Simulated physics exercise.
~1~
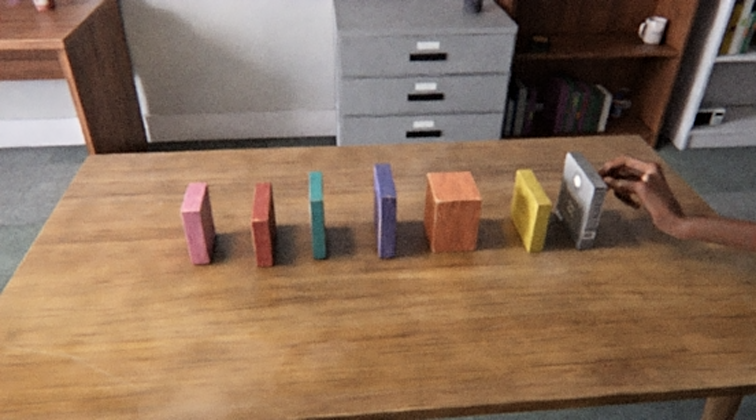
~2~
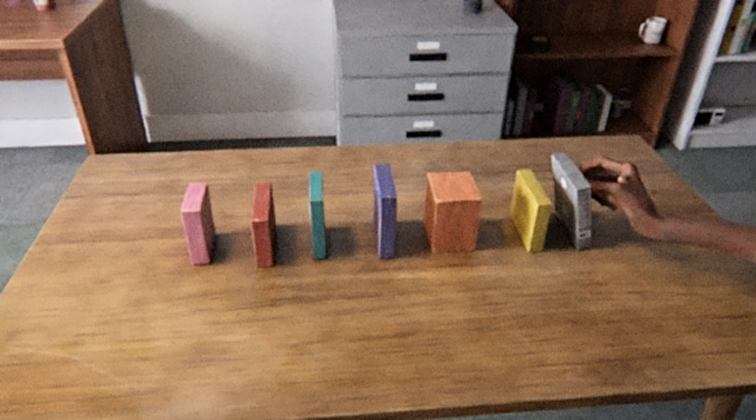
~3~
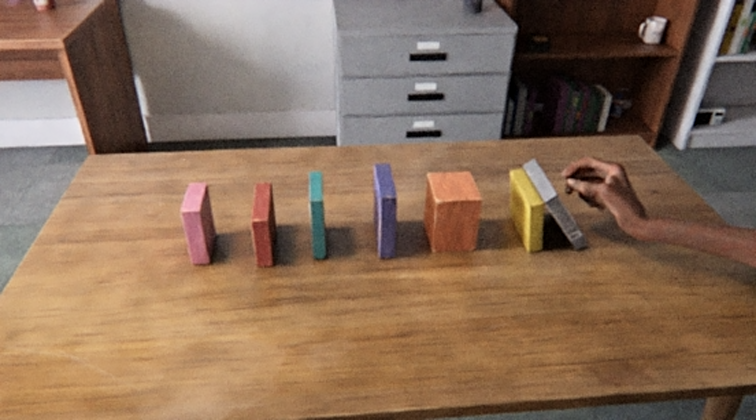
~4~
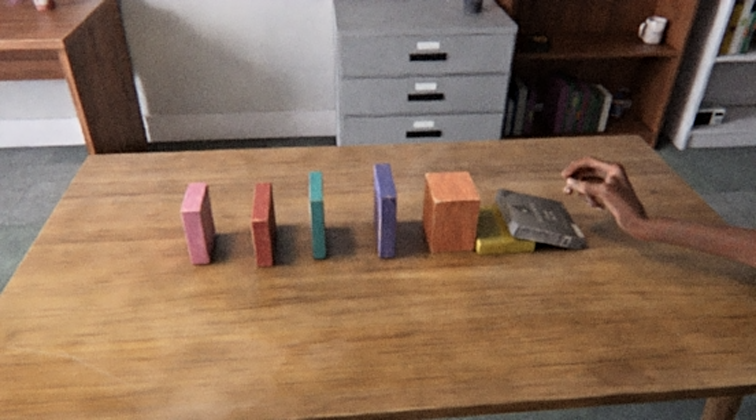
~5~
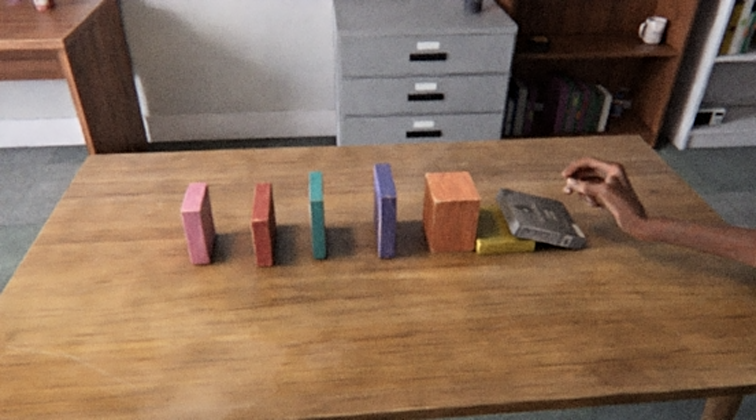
A hand tipped a grey packet leftward on a wooden table, and it knocked over the yellow board beside it, coming to rest on top. The orange block next in line stayed put, and the blue, turquoise, red and pink boards remained standing.
